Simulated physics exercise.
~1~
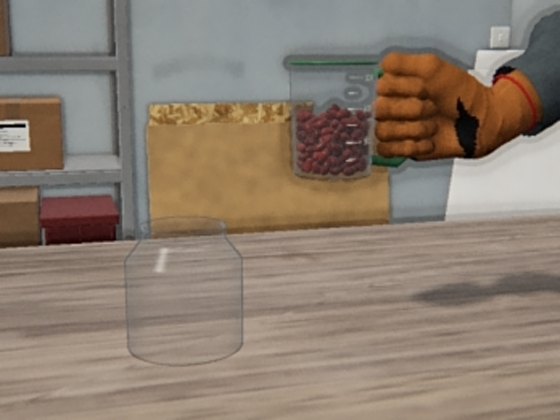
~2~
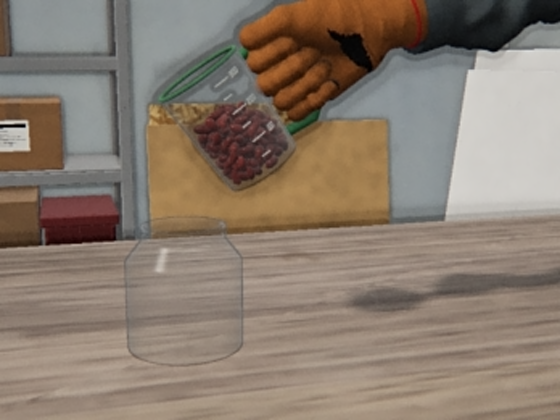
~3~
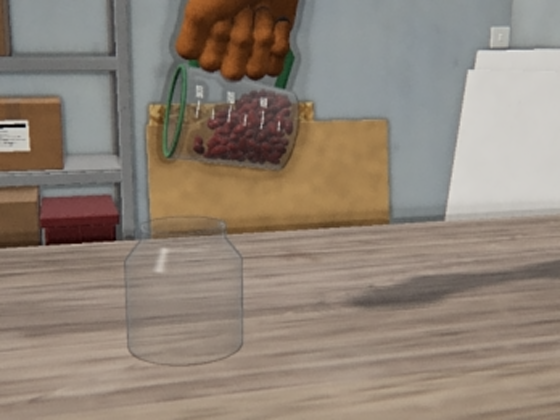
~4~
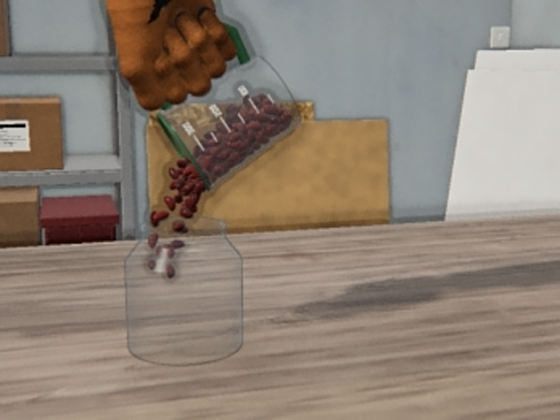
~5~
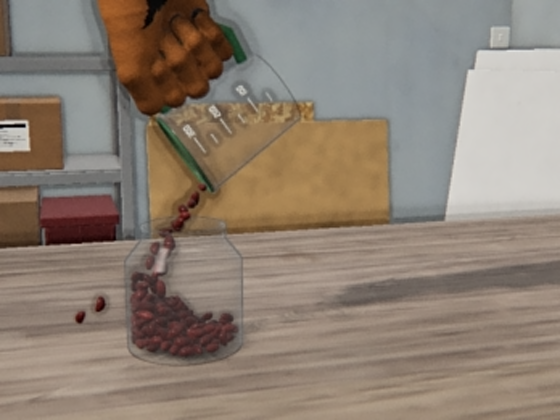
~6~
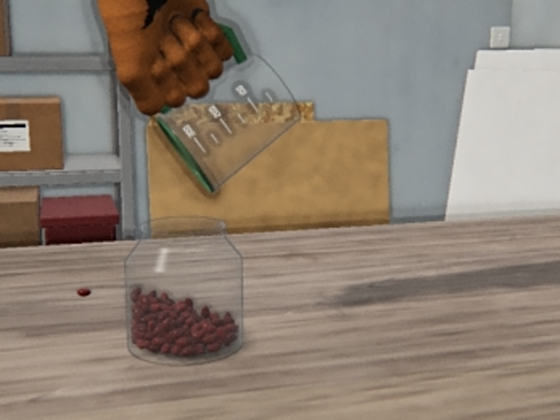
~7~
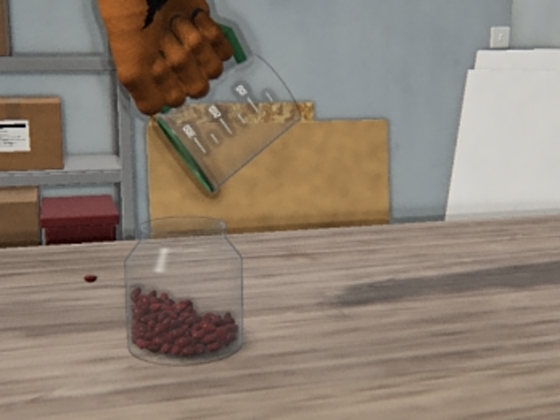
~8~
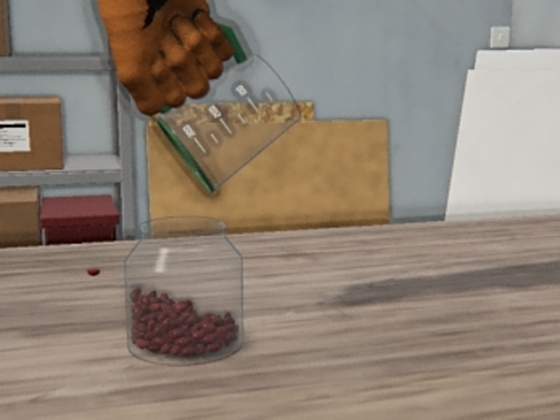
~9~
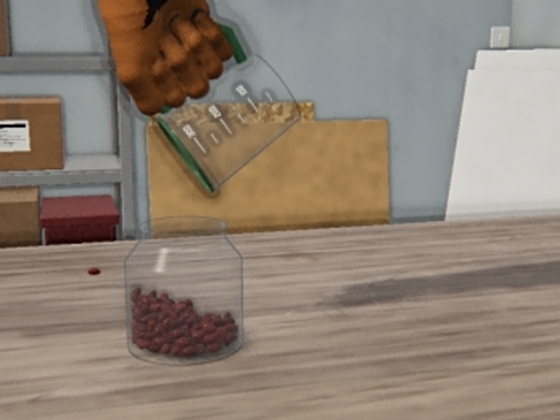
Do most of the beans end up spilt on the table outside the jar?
No, nearly all of the beans come to rest inside the jar. Only a single stray one is seen on the table, and the cup looks empty.
